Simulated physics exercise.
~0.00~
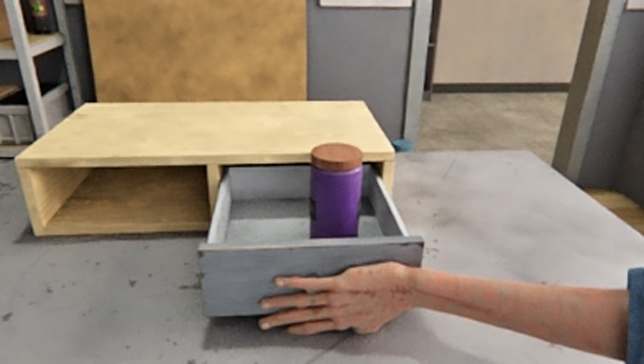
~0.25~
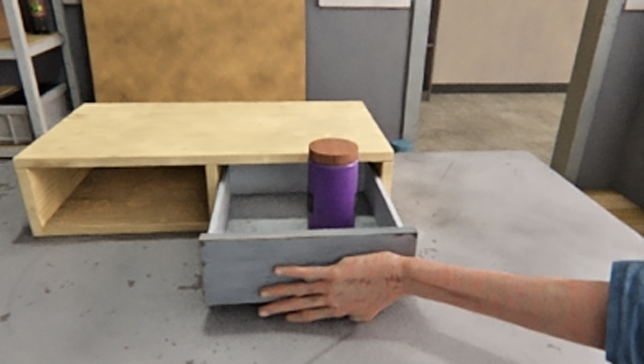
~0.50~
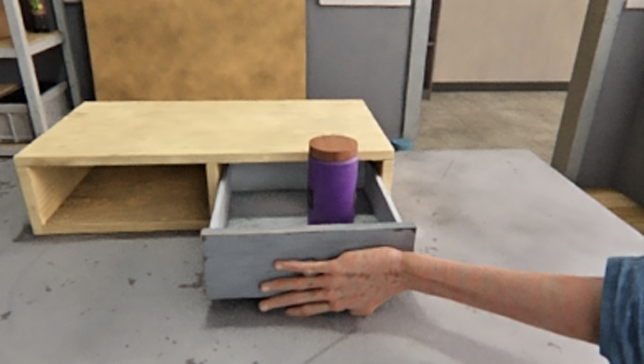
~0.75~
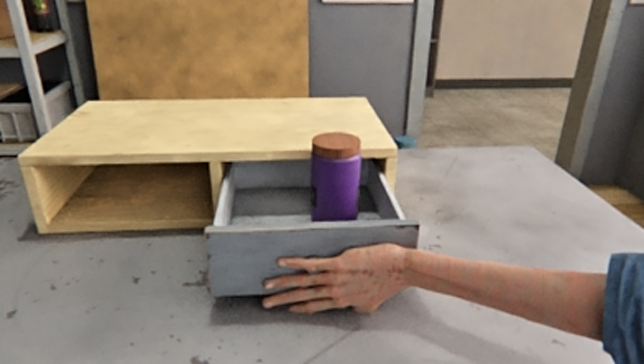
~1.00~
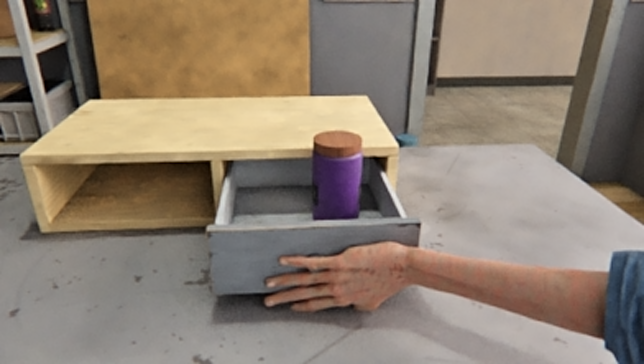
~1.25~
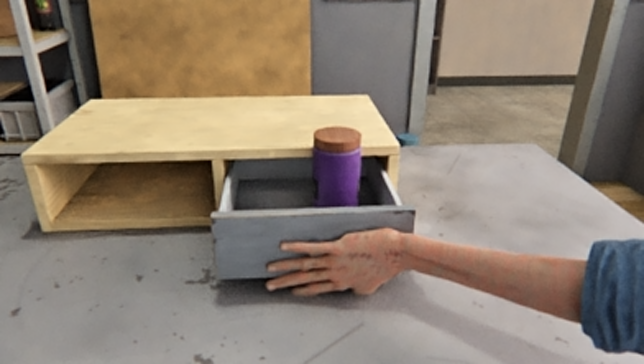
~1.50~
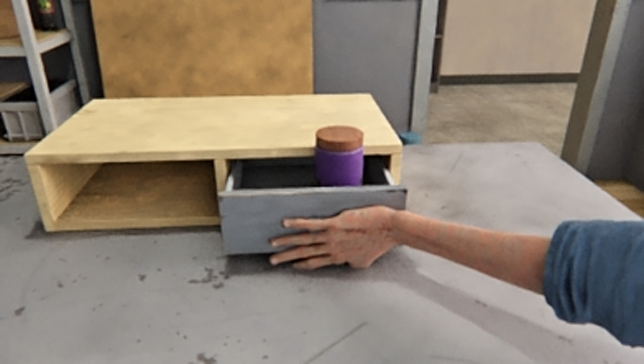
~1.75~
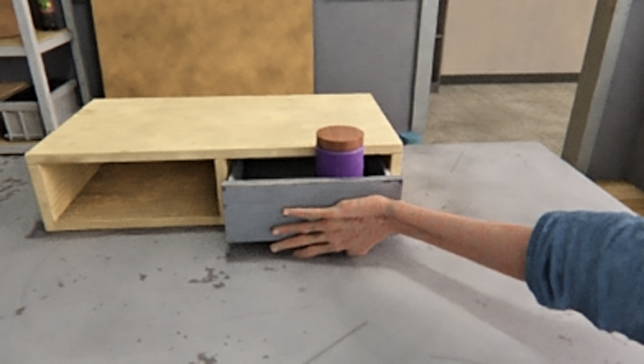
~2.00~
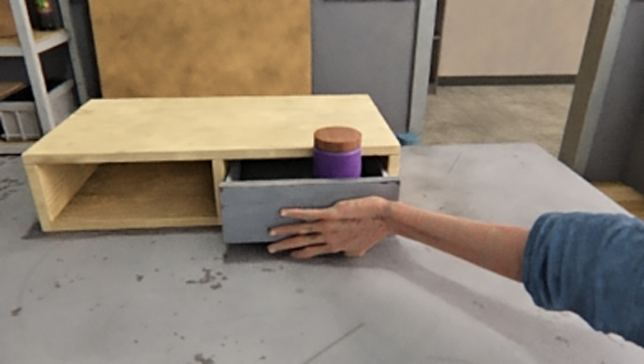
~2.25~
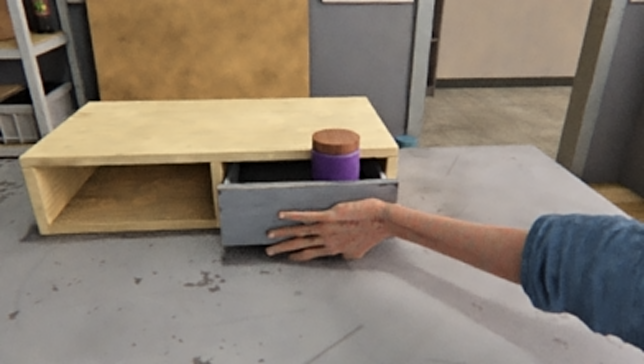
In a workshop-like room, a slightly swaying camera looks down across a grey tabletop at a low, pale wooden chest with an open compartment on the left and a grey drawer pulled out on the right. A purple jar with a brown lid stands upright in the drawer, taller than its front. A hand in a blue sleeve, reaching from the right, rests against the drawer front and pushes it slowly inward. The drawer pauses, then slides farther in, carrying the jar toward the chest. It stops with the jar at the chest's top edge, and the drawer stays ajar, the hand still against it.
